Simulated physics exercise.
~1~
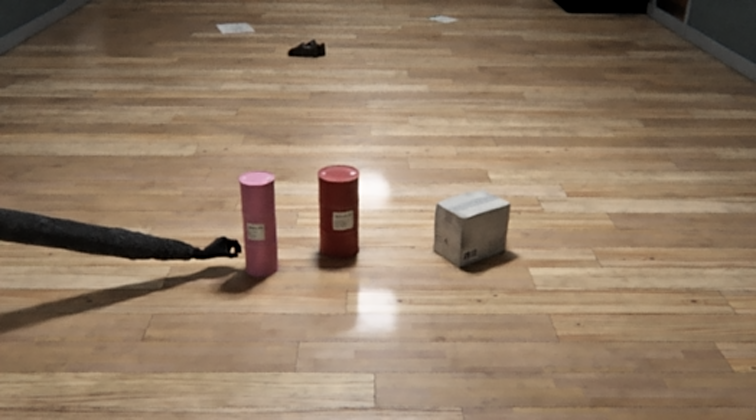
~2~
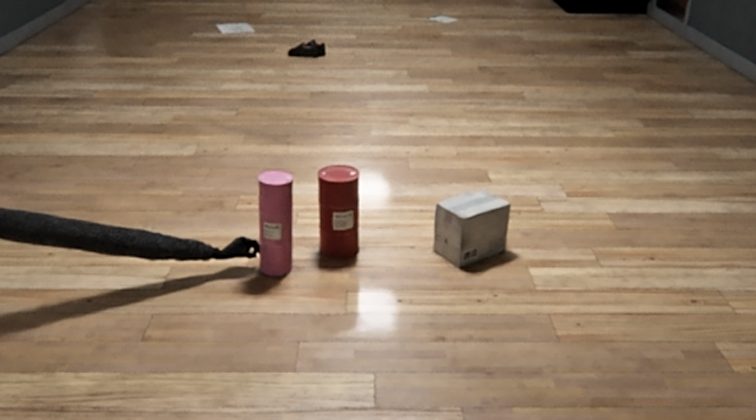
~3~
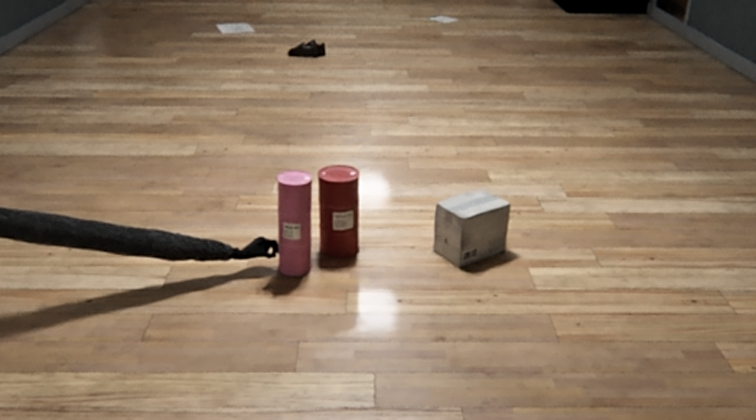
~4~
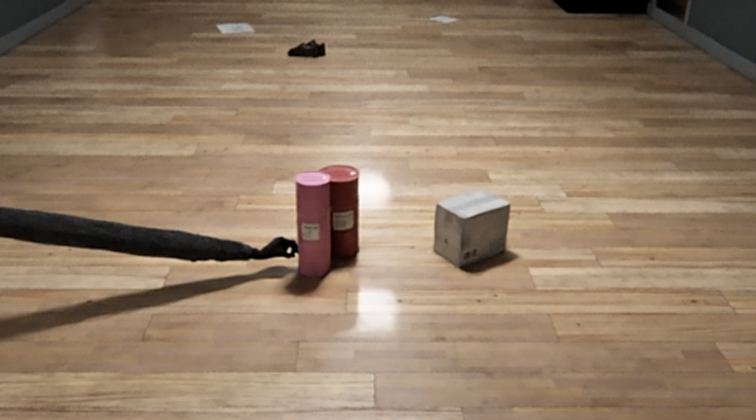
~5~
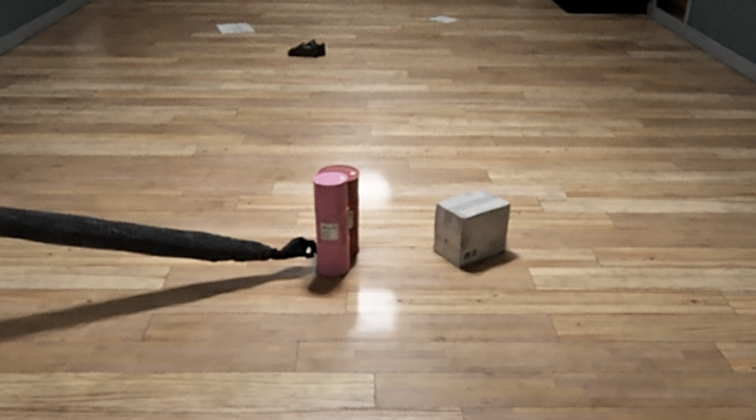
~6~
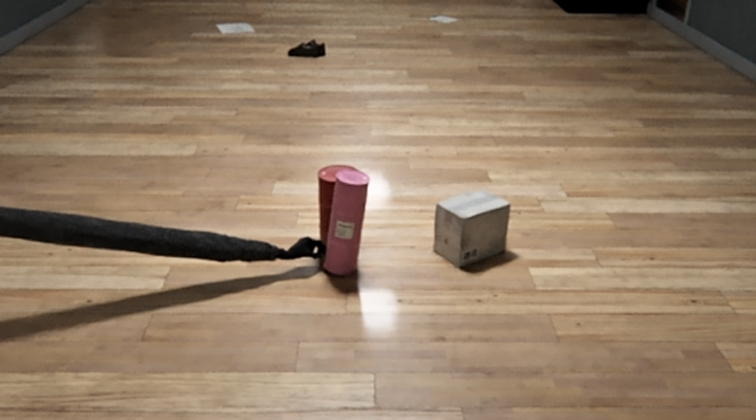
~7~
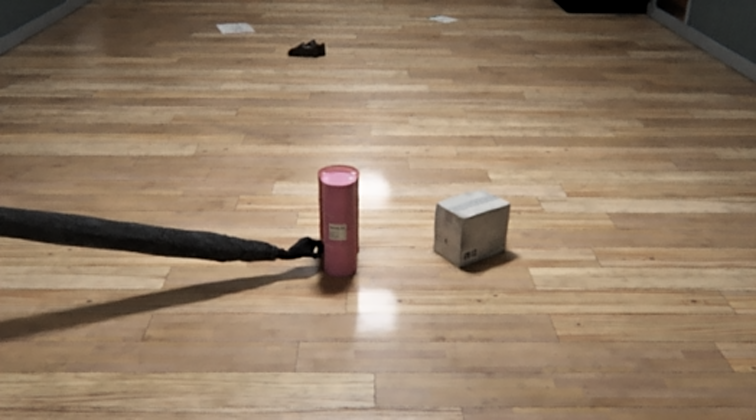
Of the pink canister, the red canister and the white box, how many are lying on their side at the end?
None of them are lying on their side; the two canisters and the box are all upright at the end.
